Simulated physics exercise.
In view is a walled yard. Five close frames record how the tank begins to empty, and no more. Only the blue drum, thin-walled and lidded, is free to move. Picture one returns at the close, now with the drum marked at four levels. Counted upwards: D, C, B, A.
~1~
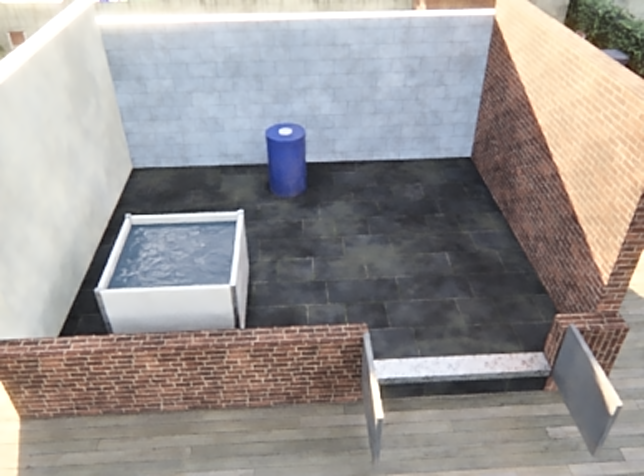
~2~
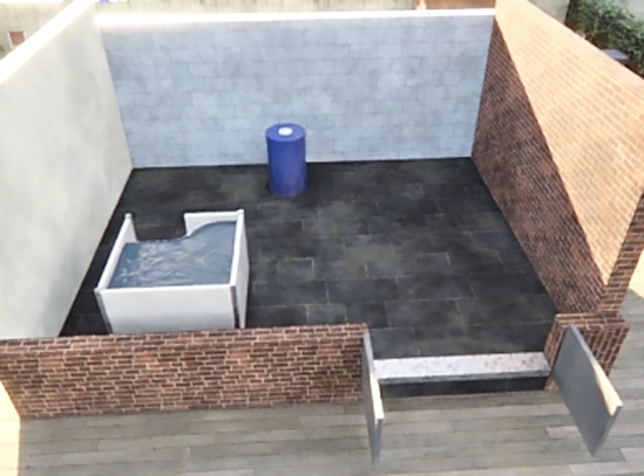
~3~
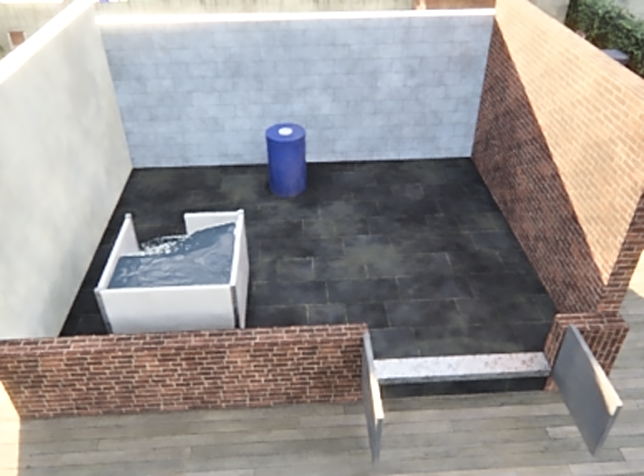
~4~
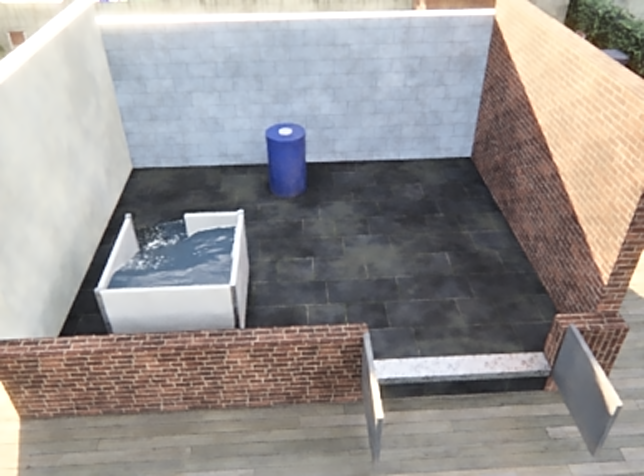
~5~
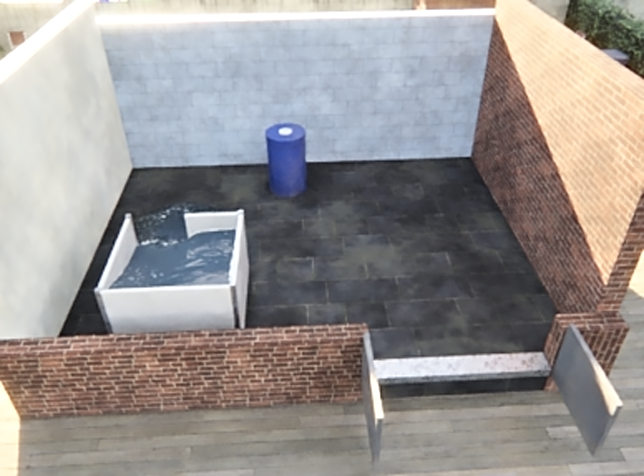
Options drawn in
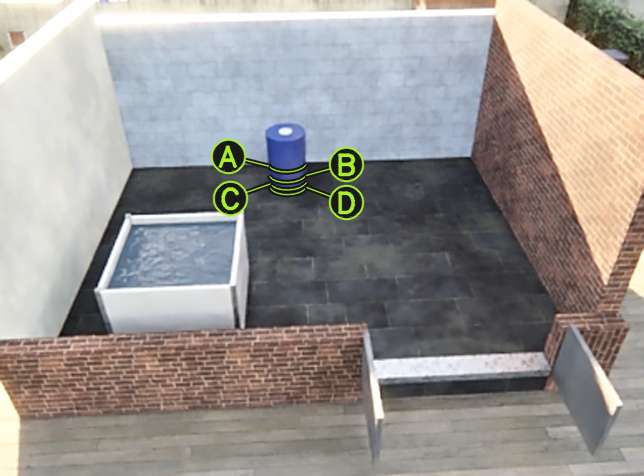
A walled yard with a dark tiled floor held a white tank full of water, until a gap opened in its back side and the water sloshed and splashed there while the blue drum stayed still.
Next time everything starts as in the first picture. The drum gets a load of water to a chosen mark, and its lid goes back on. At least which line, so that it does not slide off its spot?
The limit is B.
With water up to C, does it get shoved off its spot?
Yes, that goes wrong.
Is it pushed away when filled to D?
Yes, it does.
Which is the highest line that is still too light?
C it is.
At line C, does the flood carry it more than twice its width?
No.
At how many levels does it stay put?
Two of the four.
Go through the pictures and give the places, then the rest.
In the first frame, lid of the blue drum at (285, 131); tank full, its middle at (177, 254); open gate at (461, 322).
In the second frame, water covers 1 % of the ground, mostly out of sight from here.
In the third frame, water covers 3 % of the ground, mostly out of sight from here.
In the fourth frame, water covers 5 % of the ground, mostly out of sight from here.
In the fifth frame, lid of the blue drum at (285, 131); 8 % of the ground under water, its edge towards the drum at (203, 209).
In lime, A at (287, 171); B at (288, 182); C at (288, 189); D at (288, 194); from the bottom up D, C, B, A.
Choosing A, it does not move.
Choosing B, it shifts by a finger or two and stays.
Choosing C, it is pushed about its own width away.
Choosing D, it is pushed about 3 times its own width away.
